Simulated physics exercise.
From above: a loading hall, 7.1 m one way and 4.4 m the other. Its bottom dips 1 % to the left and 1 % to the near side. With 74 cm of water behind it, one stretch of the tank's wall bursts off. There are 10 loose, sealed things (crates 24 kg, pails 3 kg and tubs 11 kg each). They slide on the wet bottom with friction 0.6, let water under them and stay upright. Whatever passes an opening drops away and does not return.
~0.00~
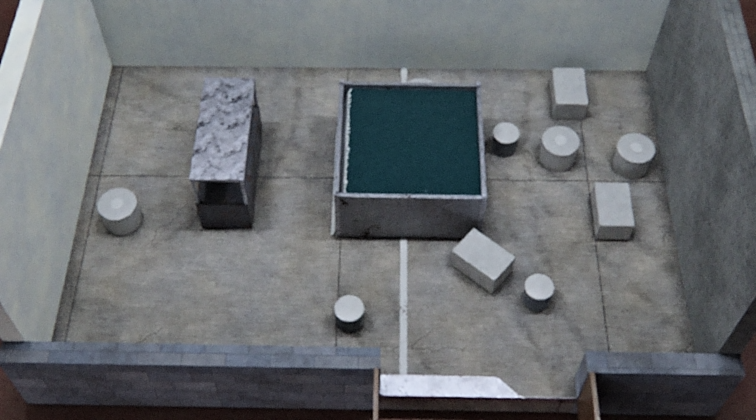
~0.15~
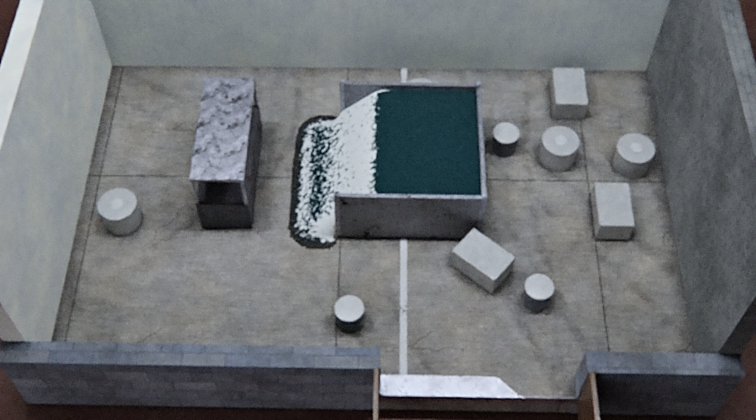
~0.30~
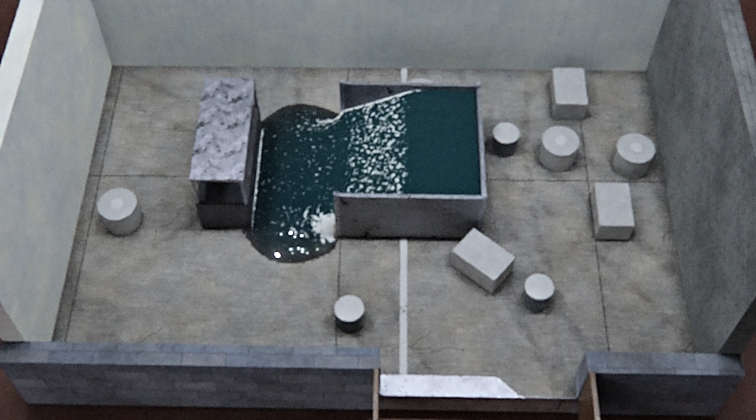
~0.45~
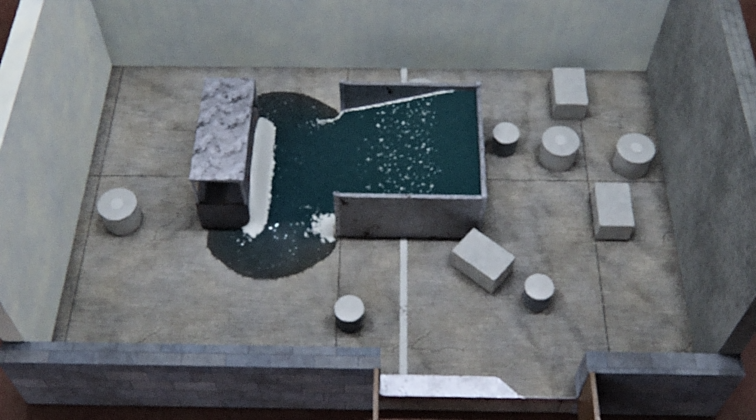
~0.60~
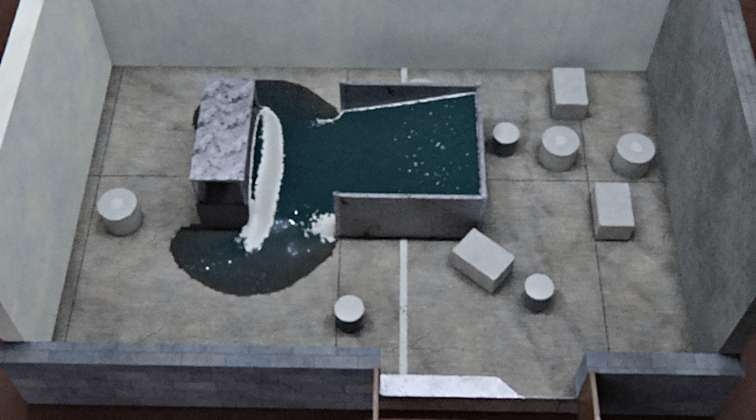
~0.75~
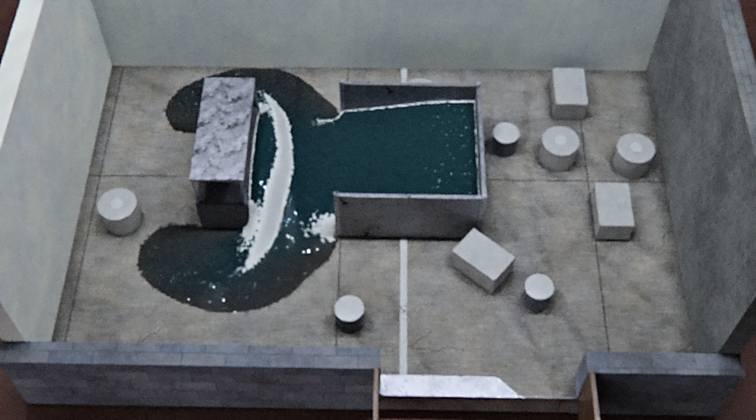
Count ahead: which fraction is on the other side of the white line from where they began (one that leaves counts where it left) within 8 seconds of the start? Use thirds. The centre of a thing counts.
Share: Not even a third.
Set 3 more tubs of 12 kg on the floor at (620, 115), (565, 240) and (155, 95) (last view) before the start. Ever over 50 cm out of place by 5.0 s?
In that order: Under, under, over.
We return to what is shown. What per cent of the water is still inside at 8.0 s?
Some 94 per cent remains.
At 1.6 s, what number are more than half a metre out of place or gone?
I count 0.
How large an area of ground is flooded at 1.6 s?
Roughly 13 m2.
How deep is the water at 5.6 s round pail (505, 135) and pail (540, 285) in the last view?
Roughly 2 and 2 cm.
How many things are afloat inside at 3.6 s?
1 of them.
After 1.6 s 0 of 10 are over the mark; 0 afloat.
After 3.6 s 1 of 10 are over the mark; 1 afloat.
After 5.6 s 1 of 10 are over the mark; 1 afloat.
After 8.0 s 1 of 10 are over the mark; 3 afloat.
